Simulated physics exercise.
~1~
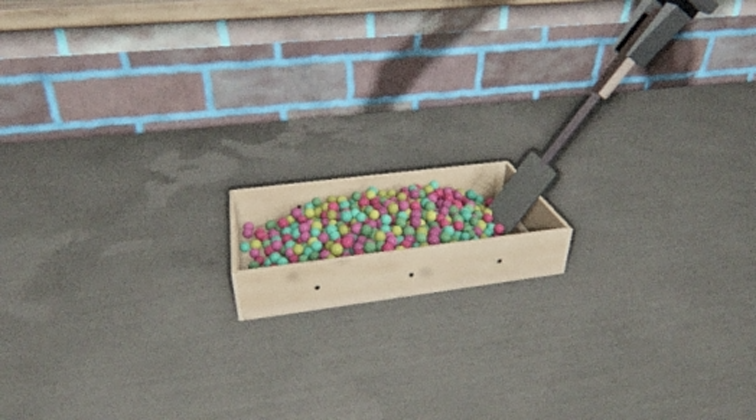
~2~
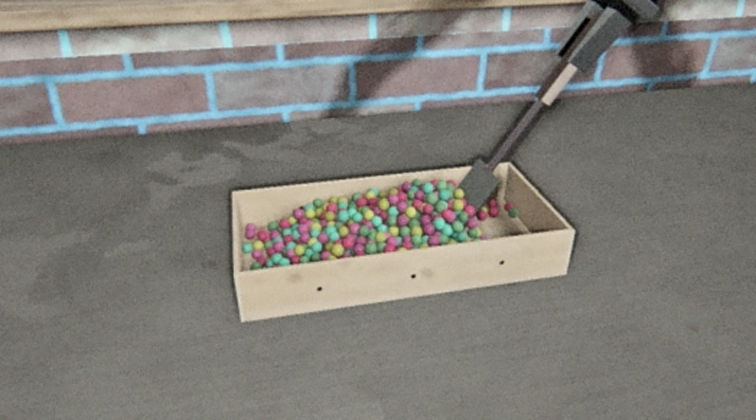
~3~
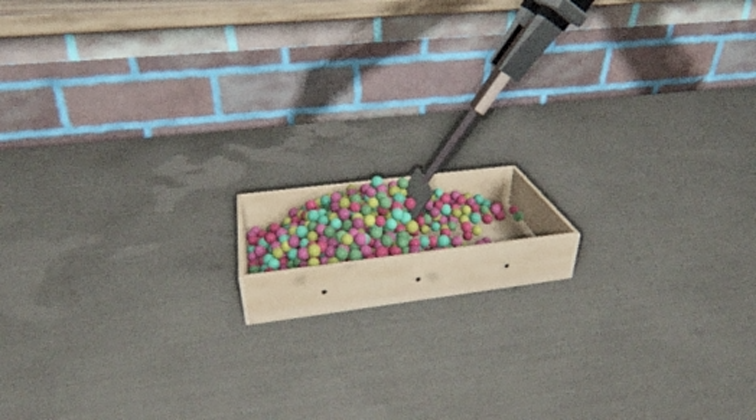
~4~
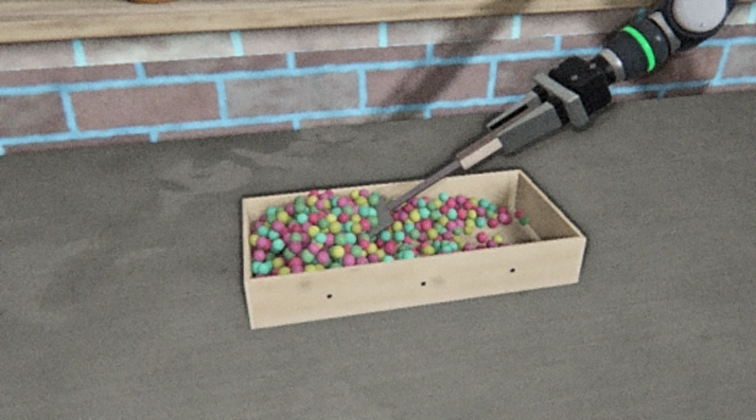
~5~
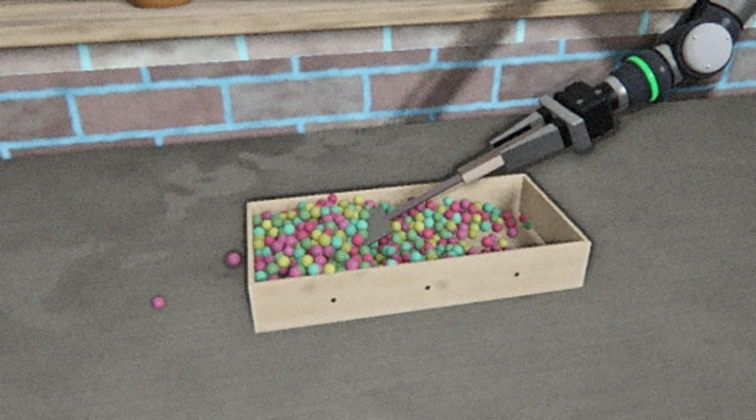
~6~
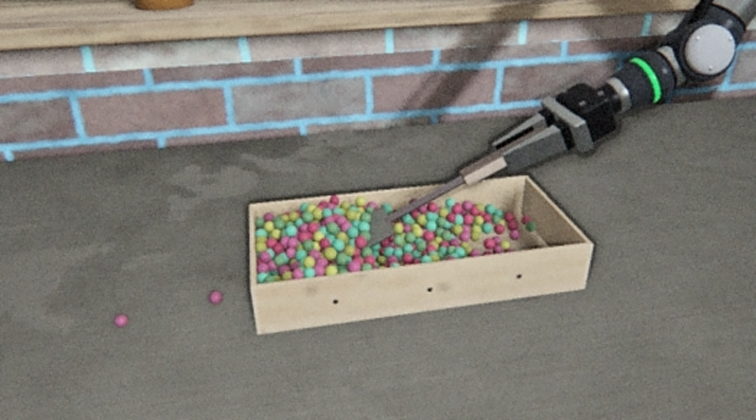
A robot arm with a green ring grips a dark turner over a shallow wooden trough, seen from above on a grey tabletop before a brick wall with pale blue joints. The trough is heaped with round sweets in pink, green, yellow and turquoise. The turner starts at the right end and sweeps left through the heap, pushing sweets along and baring some of the floor behind it. Near the middle it tilts flatter and stops. Two pink sweets spill over the left end and roll away leftwards across the table, while the rest stay in the trough.
